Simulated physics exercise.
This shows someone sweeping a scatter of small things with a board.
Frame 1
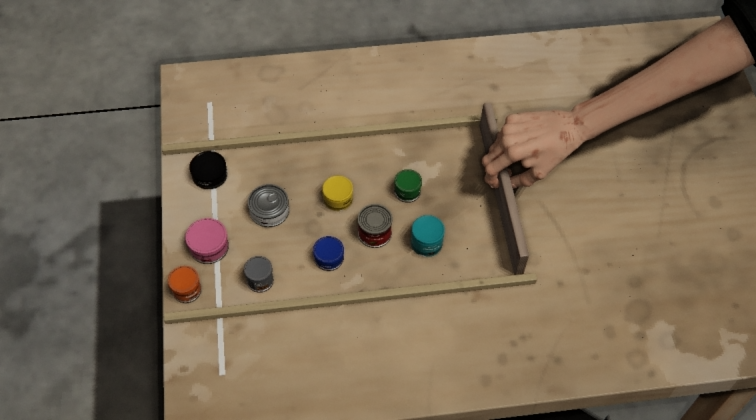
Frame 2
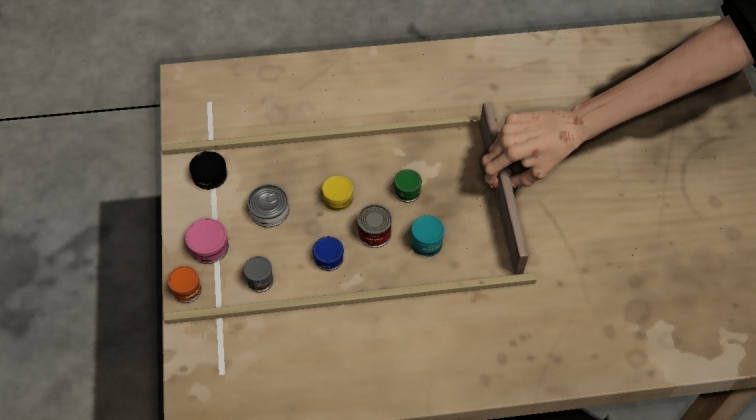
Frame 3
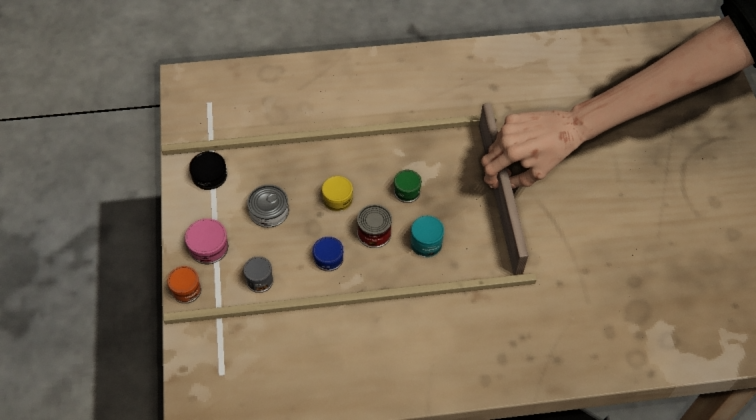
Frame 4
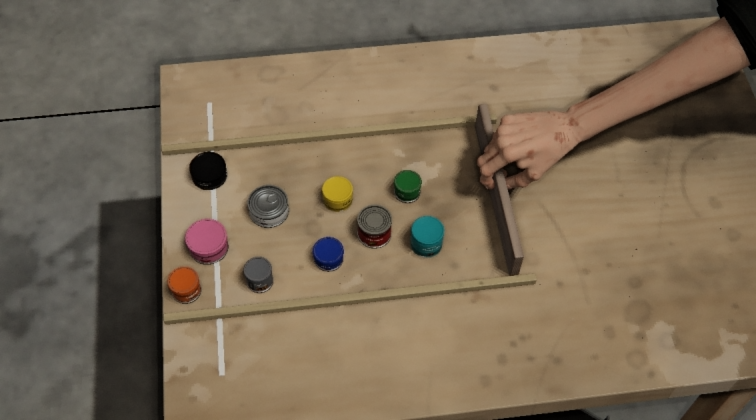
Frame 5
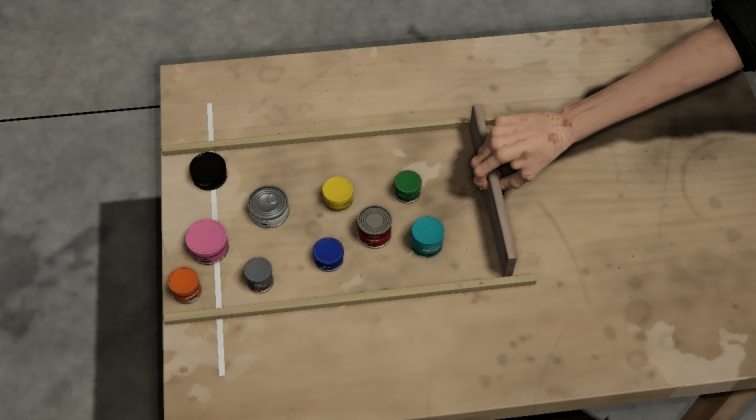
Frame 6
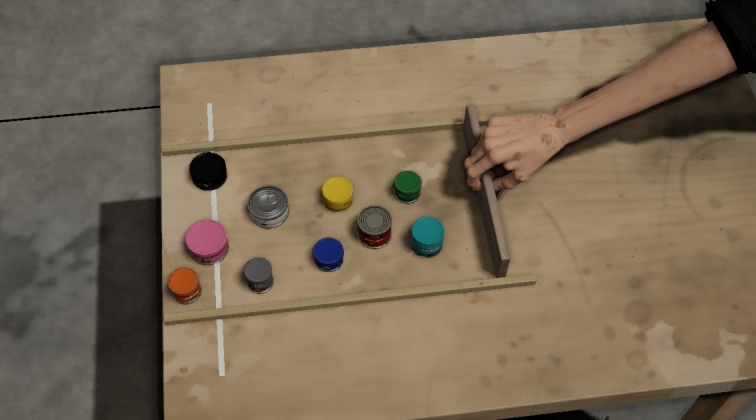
On a stained wooden table, a hand held a board upright between two thin rails and slid it slightly left toward a scatter of colourful little tubs and tins, which stayed where they were.
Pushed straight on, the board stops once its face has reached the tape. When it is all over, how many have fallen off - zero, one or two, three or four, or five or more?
Looks like the tally of pieces that topple off is one or two there.
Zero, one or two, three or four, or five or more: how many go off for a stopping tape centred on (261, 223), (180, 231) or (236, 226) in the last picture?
Lab note - count per position: Zero; more than four; none.
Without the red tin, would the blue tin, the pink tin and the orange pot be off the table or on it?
Blue tin still up, pink tin still up, orange pot down.
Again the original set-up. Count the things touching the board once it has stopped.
4 in contact.
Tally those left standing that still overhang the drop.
In total, 3 of them.
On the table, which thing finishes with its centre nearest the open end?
Foremost: The pink tin.
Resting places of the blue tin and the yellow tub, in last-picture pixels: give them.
First object about (170, 276); second object about (172, 197).
Soon after, none off yet; orange pot at rest near (185, 286); pink tin at rest near (207, 243); black tub at rest near (209, 172).
In the end, the number that fall off is one or two; gone, white pot and orange pot.
